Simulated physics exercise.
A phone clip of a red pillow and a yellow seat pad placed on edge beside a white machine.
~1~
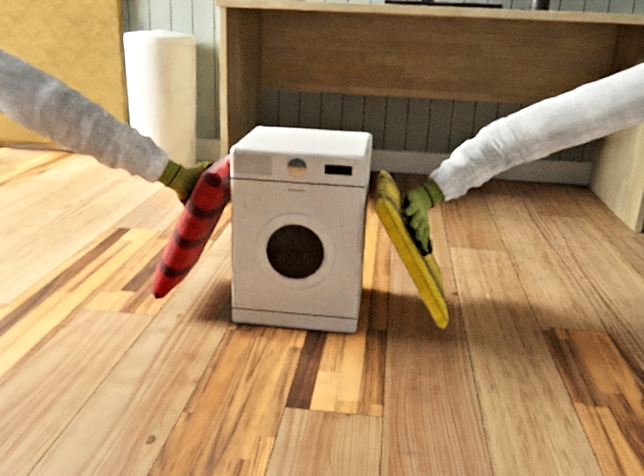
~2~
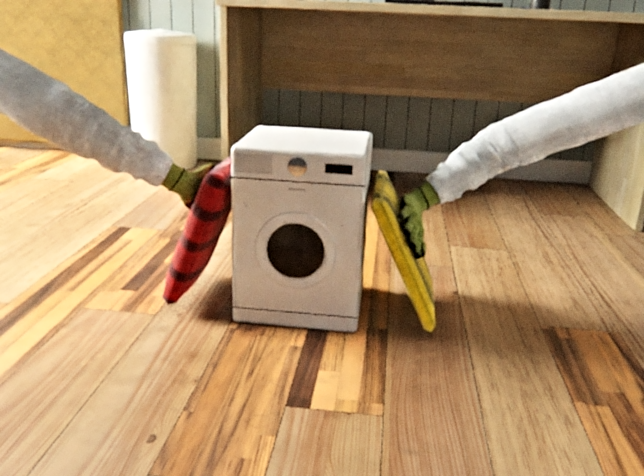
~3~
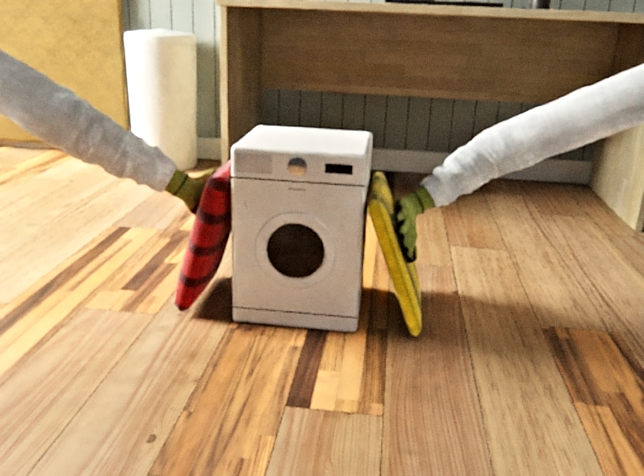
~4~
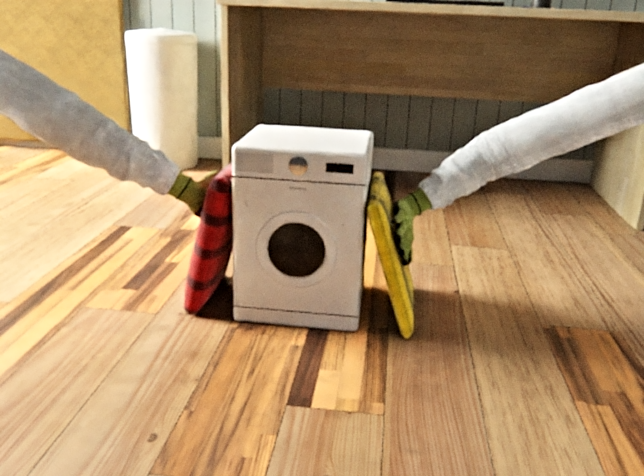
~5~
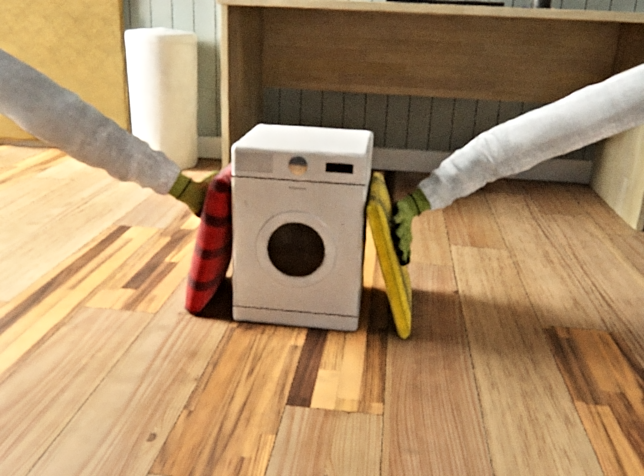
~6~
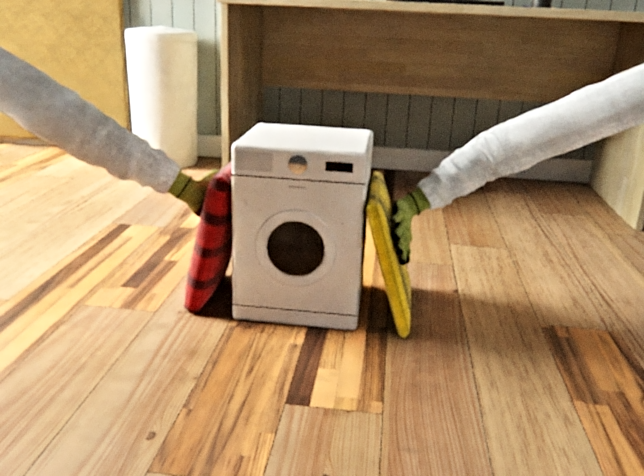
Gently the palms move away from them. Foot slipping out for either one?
Outcome - red pillow: Holds; yellow seat pad: Holds.
Then, 0.36 s past the final frame, pillow still up near (220, 232); seat pad still up near (389, 250).
When it is over, pillow still up near (220, 232); seat pad still up near (389, 250). The red pillow holds its lean and the yellow seat pad remains propped up.
